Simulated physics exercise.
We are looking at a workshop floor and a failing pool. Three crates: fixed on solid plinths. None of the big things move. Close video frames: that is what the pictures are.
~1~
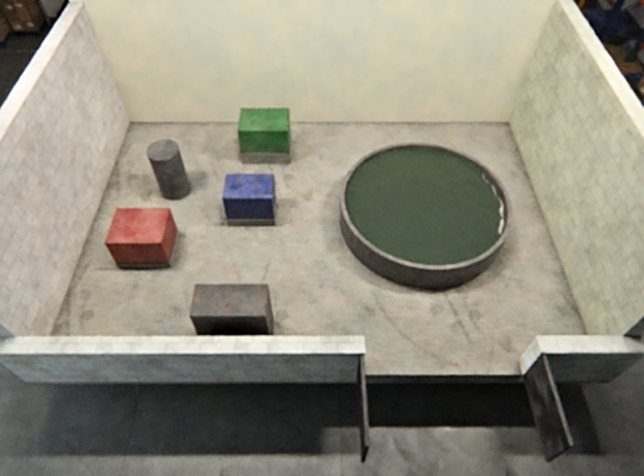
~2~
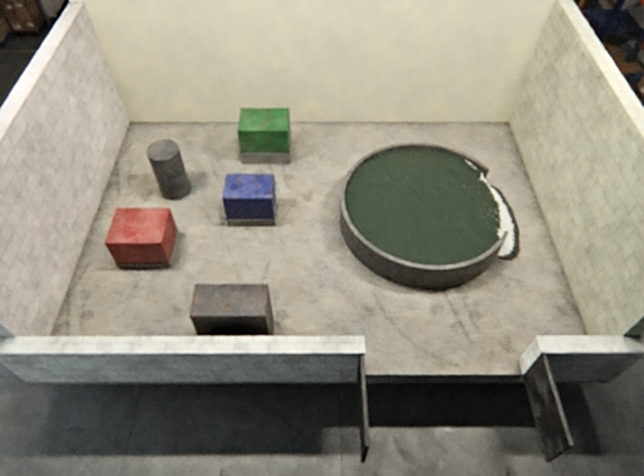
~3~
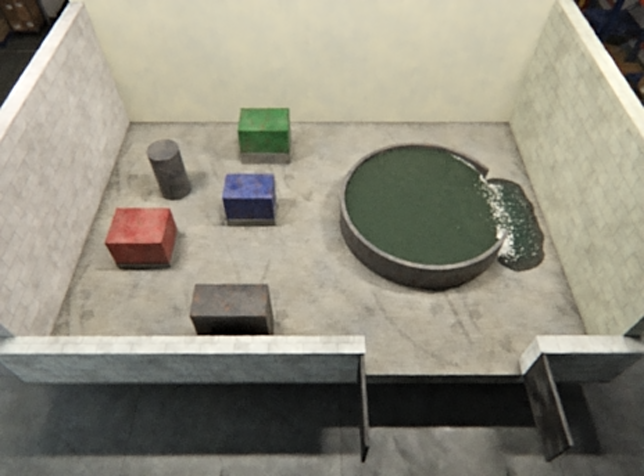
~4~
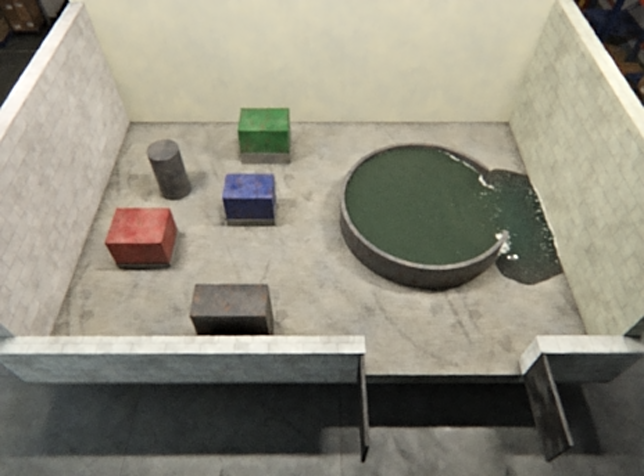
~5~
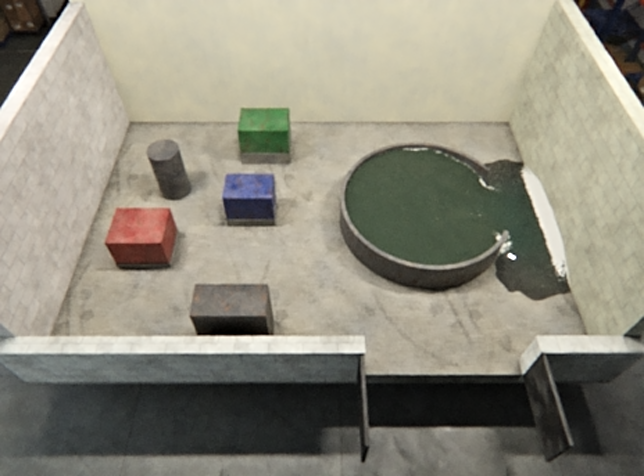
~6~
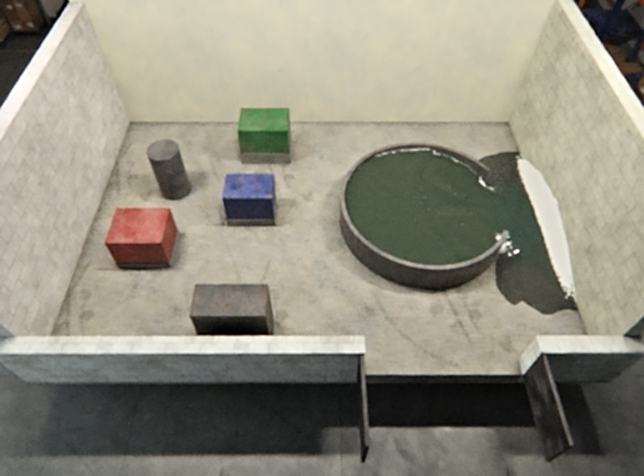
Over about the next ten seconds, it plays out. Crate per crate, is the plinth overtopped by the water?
My prediction: The green crate will be missed by the water. The red crate will be missed by the water. The blue crate will be missed by the water.
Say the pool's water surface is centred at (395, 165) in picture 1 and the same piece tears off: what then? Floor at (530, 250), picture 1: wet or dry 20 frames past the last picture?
Submerged.
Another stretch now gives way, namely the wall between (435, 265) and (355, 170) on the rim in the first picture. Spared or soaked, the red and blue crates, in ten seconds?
One by one: Red gets wet; blue gets wet.
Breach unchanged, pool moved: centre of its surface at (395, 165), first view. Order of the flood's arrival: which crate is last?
The one in red.
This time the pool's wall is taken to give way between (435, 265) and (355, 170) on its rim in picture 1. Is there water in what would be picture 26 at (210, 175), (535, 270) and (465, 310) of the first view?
Place one: Reached by the flood. Place two: Spared by the leak. Place three: Spared by the leak.
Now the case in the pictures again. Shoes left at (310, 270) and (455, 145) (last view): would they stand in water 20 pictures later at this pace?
Unflooded; swamped.
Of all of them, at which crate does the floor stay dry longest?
I'd name the one in red.
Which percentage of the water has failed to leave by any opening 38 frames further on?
It comes to roughly 92 per cent.
A moment on, water covers 10 % of the floor; the green crate not reached, the red crate not reached, the blue crate not reached.
Next, water covers 20 % of the floor; the green crate not reached, the red crate not reached, the blue crate not reached.
Then, water covers 40 % of the floor; the green crate water round its plinth, the red crate not reached, the blue crate not reached.
Later, water covers 75 % of the floor; the green crate water round its plinth, the red crate water round its plinth, the blue crate water round its plinth.
In the end, water covers 100 % of the floor; the green crate stayed above the water, the red crate stayed above the water, the blue crate stayed above the water.
